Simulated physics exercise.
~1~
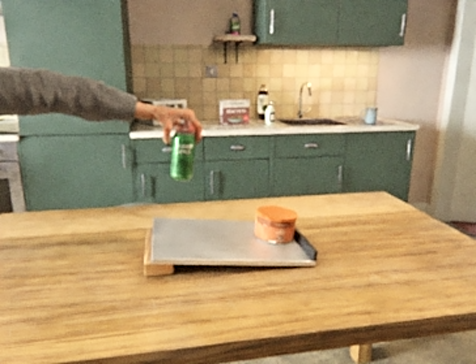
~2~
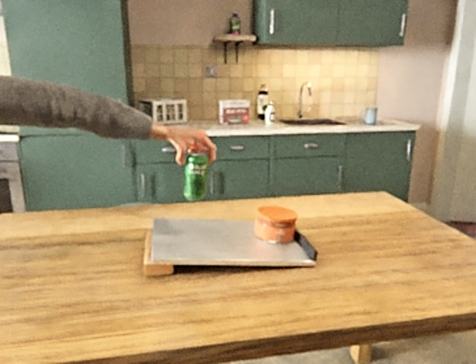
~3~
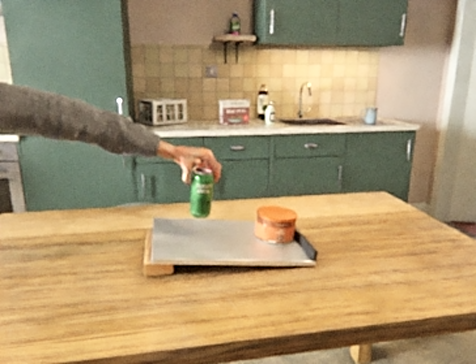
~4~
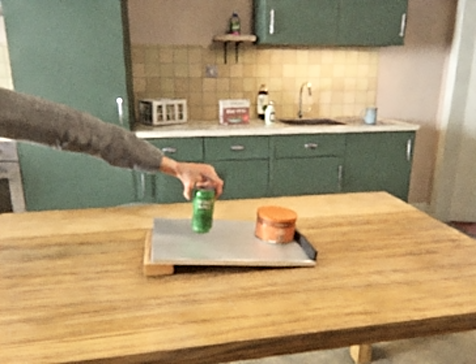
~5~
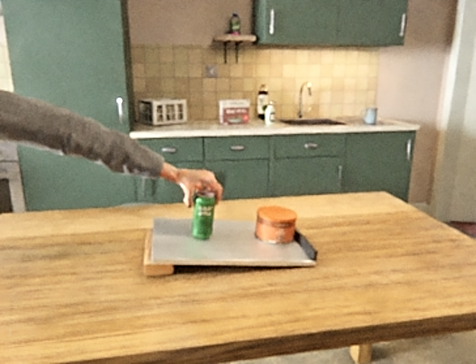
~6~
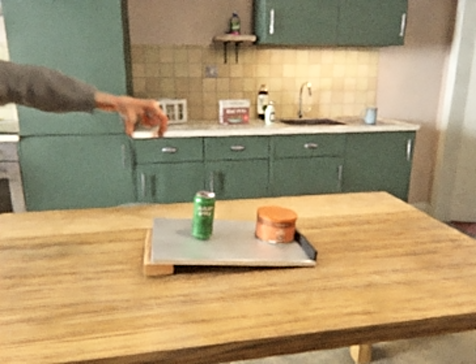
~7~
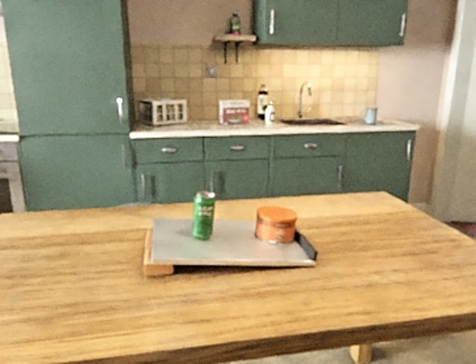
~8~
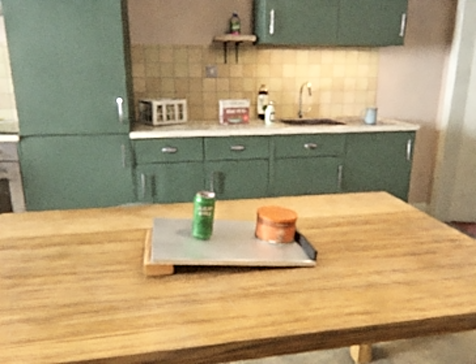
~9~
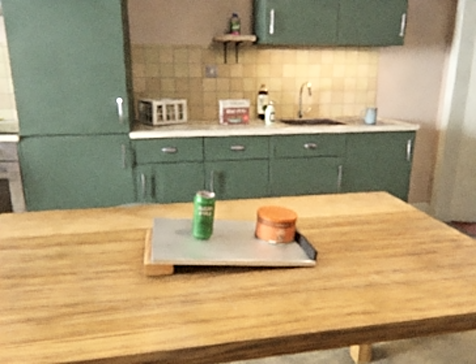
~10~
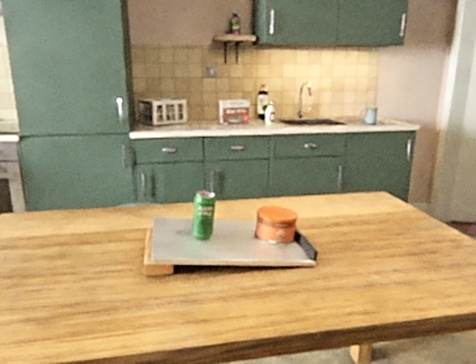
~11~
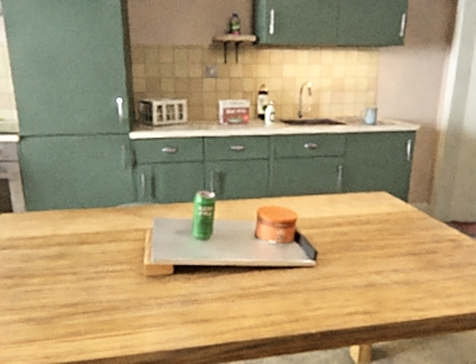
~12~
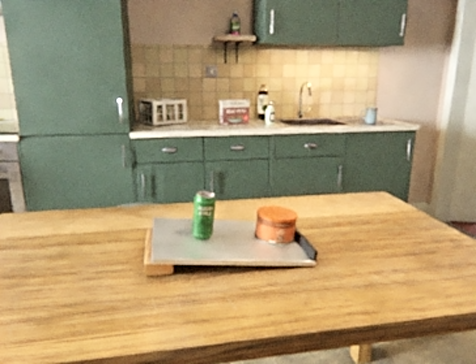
In a kitchen, a hand sets a green can upright on a tilted board and withdraws.
